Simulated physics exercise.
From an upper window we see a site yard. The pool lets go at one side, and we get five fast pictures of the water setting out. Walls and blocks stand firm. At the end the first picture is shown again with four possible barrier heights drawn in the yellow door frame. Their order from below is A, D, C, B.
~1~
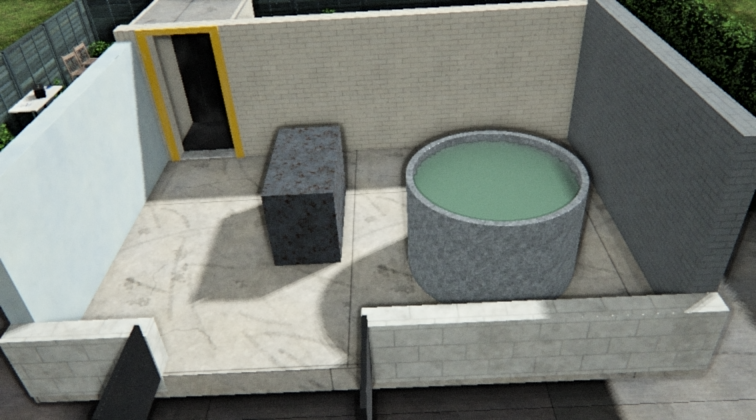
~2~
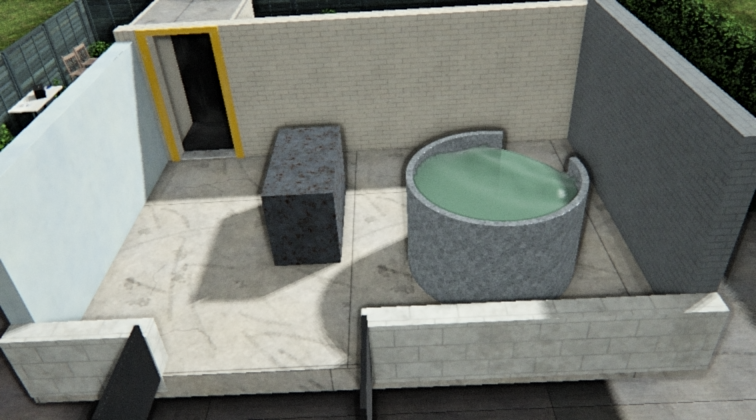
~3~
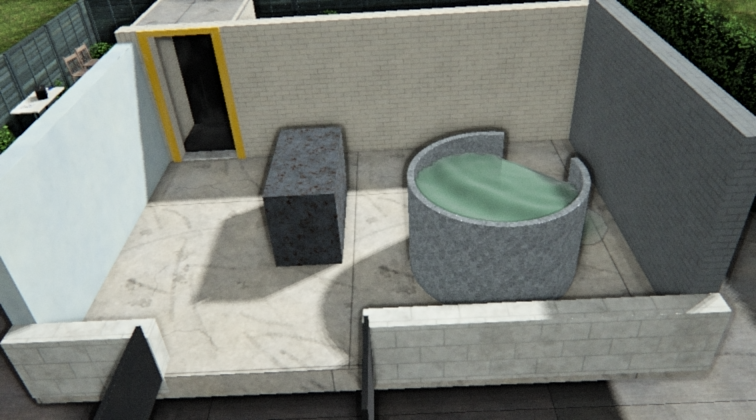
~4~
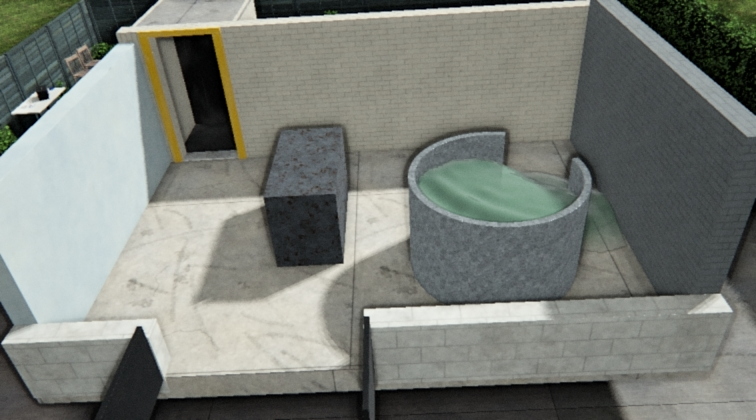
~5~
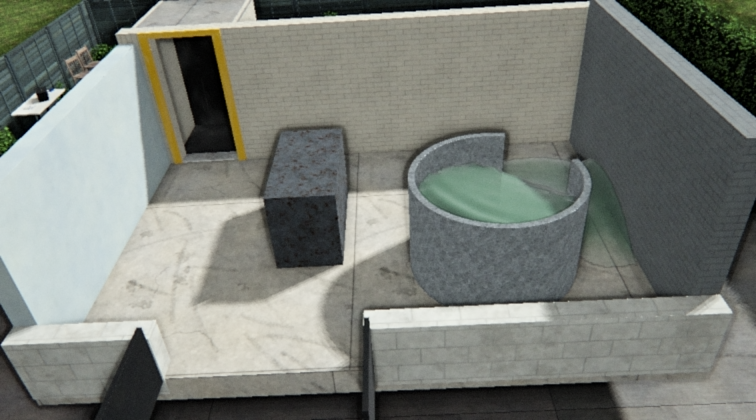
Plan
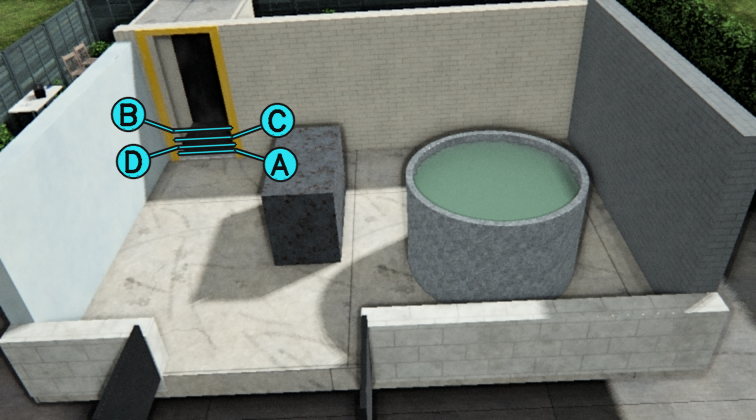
Green water pours through a gap in the round pool's back and reaches the grey wall.
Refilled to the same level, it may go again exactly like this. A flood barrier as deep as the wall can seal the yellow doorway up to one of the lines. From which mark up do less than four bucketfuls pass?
Line D just does it.
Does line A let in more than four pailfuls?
Yes, that goes wrong.
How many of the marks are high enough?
Three.
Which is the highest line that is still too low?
That is line A.
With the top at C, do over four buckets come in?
No, not at all.
In cyan, A at (207, 151); B at (201, 129); C at (204, 138); D at (206, 145); from the bottom up A, D, C, B.
Choosing A, about 9 bucketfuls get in.
Choosing B, nothing gets over.
Choosing C, nothing gets over.
Choosing D, a splash gets over, under a bucket.
